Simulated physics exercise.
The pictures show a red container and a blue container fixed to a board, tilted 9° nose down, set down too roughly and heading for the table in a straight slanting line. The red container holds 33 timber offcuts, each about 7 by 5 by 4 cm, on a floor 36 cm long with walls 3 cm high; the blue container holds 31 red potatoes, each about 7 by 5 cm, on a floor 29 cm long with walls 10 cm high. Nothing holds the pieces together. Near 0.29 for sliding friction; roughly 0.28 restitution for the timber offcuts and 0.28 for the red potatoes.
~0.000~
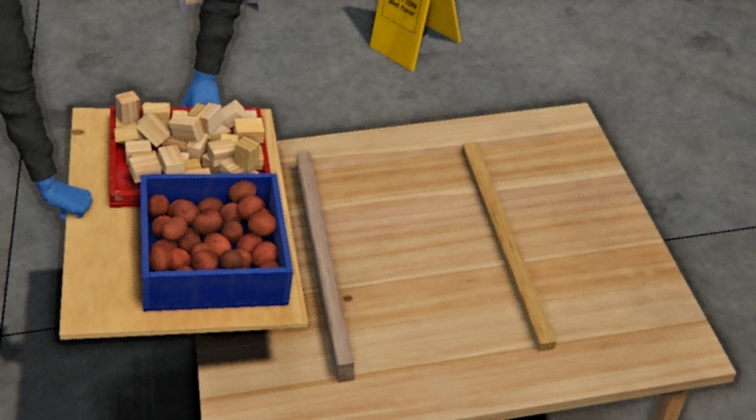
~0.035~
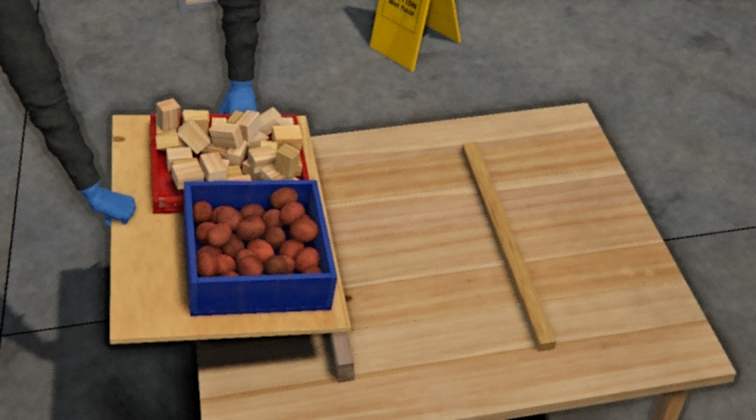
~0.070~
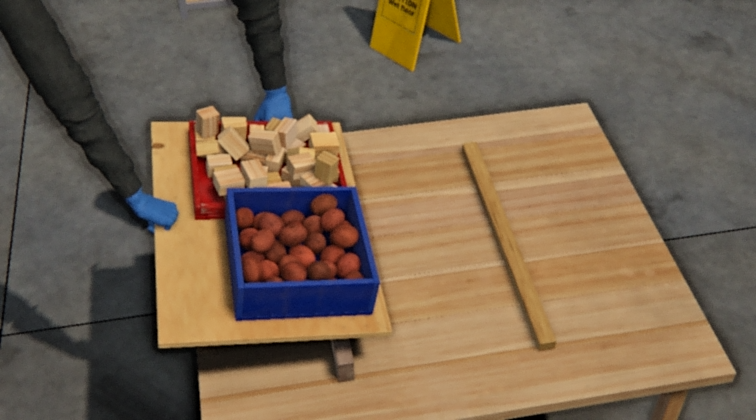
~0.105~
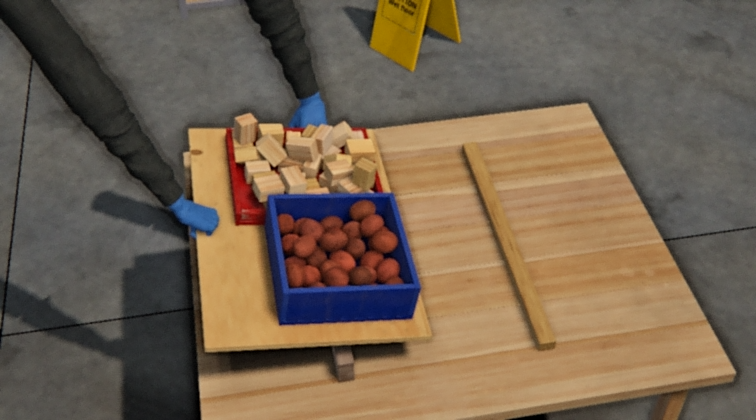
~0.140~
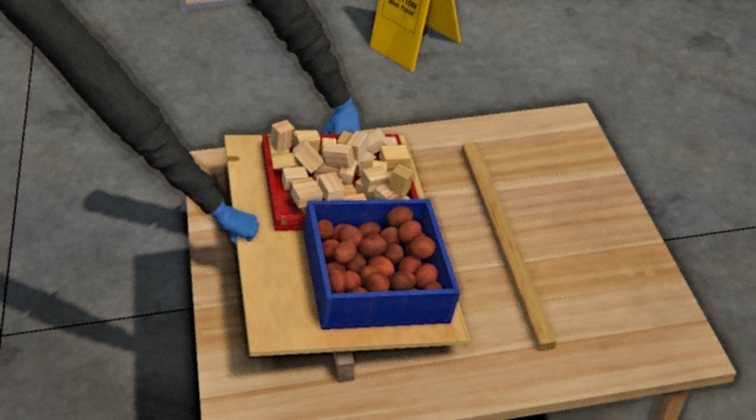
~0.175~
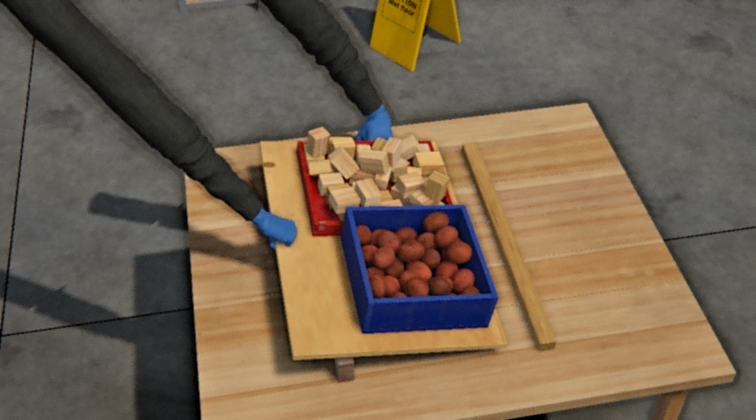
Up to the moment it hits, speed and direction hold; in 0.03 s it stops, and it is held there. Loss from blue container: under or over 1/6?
The share that escapes is smaller than one in six.
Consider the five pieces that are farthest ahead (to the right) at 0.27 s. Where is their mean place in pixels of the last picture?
(506, 185).
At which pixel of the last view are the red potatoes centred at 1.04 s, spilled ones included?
Centre: About (467, 271) px.
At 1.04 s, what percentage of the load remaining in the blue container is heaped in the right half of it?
Close to 60 in every hundred.
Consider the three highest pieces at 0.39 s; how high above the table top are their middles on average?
Their middles sit some 20 cm up.
After 0.19 s, touchdown against the batten.
After 0.27 s, red container 29 in, 4 out and blue container 31 in, 0 out.
After 0.39 s, red container 25 in, 8 out and blue container 30 in, 1 out.
After 0.61 s, red container 23 in, 10 out and blue container 30 in, 1 out.
Final count (at 1.04 s), red container 23 in, 10 out and blue container 30 in, 1 out. Asked share, 1 of 31, 3 per cent.
